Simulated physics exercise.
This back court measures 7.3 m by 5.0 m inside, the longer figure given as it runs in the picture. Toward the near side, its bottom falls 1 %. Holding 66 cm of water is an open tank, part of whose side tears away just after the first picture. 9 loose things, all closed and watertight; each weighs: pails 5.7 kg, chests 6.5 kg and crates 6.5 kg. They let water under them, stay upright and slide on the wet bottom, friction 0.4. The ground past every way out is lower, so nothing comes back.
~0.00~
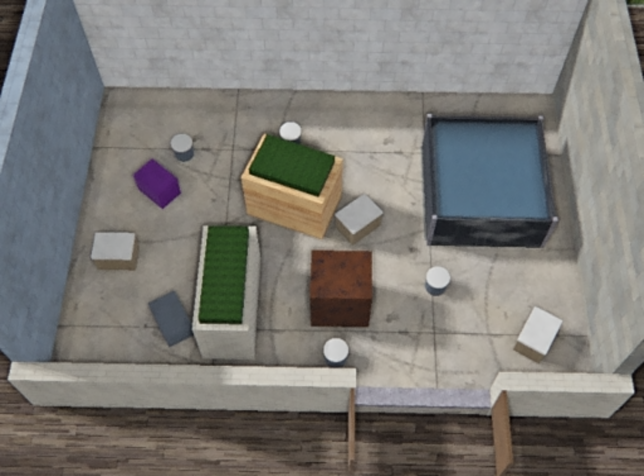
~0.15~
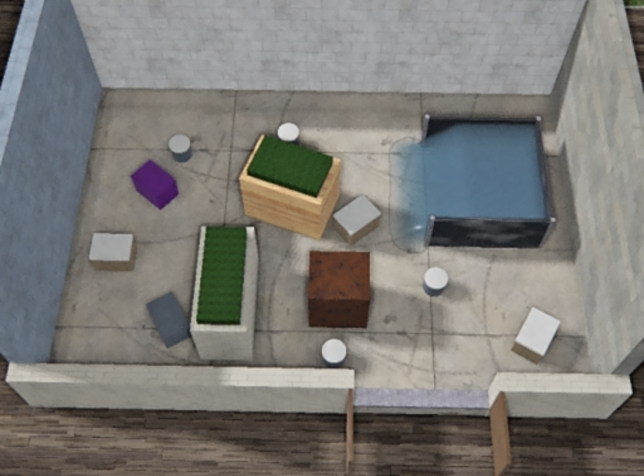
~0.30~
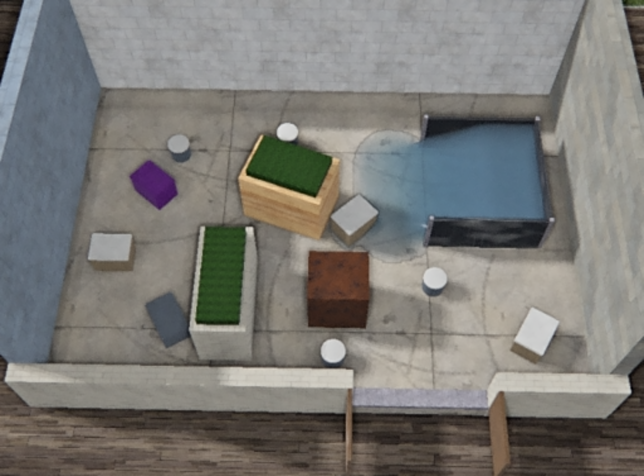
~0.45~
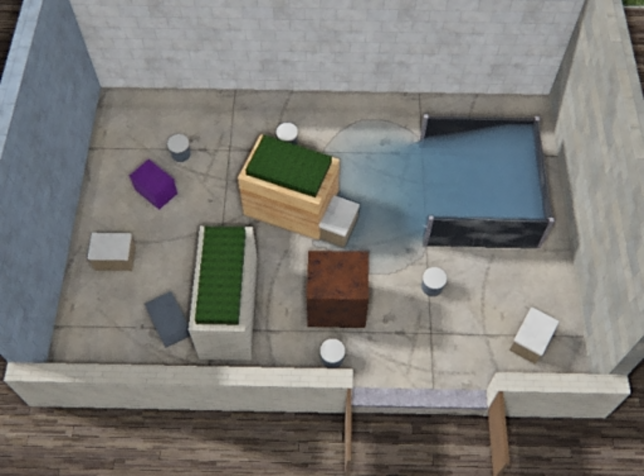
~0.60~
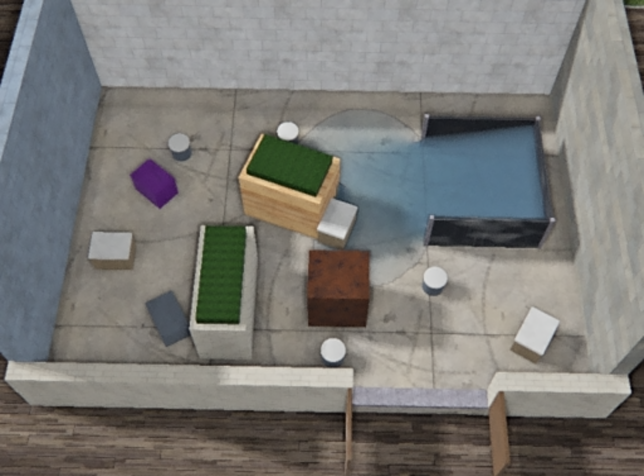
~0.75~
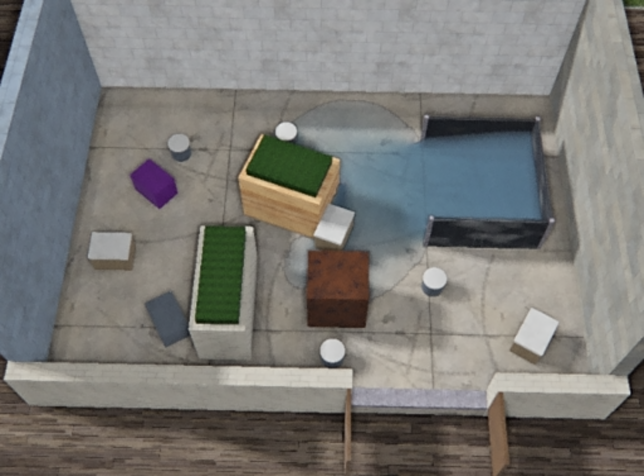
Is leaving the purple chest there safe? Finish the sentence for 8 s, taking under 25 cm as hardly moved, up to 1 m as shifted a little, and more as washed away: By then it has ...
By then it has been washed away.
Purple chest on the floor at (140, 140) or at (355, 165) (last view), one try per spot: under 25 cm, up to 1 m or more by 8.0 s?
I'd say it lands far off on the first try and it lands far off on the second.
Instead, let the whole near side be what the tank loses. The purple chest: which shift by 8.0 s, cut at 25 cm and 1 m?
I'd expect the purple chest to have remained in place.
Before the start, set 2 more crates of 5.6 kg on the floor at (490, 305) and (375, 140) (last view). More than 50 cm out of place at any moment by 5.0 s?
So that's behind the line and then across the line.
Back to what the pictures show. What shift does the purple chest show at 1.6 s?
By that time, close to 0 cm.
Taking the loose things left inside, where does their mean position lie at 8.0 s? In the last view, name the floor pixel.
Around (268, 307).
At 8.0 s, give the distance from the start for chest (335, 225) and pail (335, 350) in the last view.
Lab note - net shifts in order: 200 cm; 100 cm.
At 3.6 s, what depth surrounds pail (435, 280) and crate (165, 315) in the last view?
I'd put it at 2 cm and 0 cm respectively.
After 1.6 s the purple chest is near (152, 177), 0.0 m from its start, aground; 0 of 9 are out; 0 afloat.
After 3.6 s the purple chest is near (124, 195), 0.5 m from its start, afloat; 0 of 9 are out; 4 afloat.
After 5.6 s the purple chest is near (119, 306), 2.1 m from its start, afloat; 0 of 9 are out; 7 afloat.
After 8.0 s the purple chest is near (142, 320), 2.3 m from its start, afloat; 0 of 9 are out; 6 afloat.
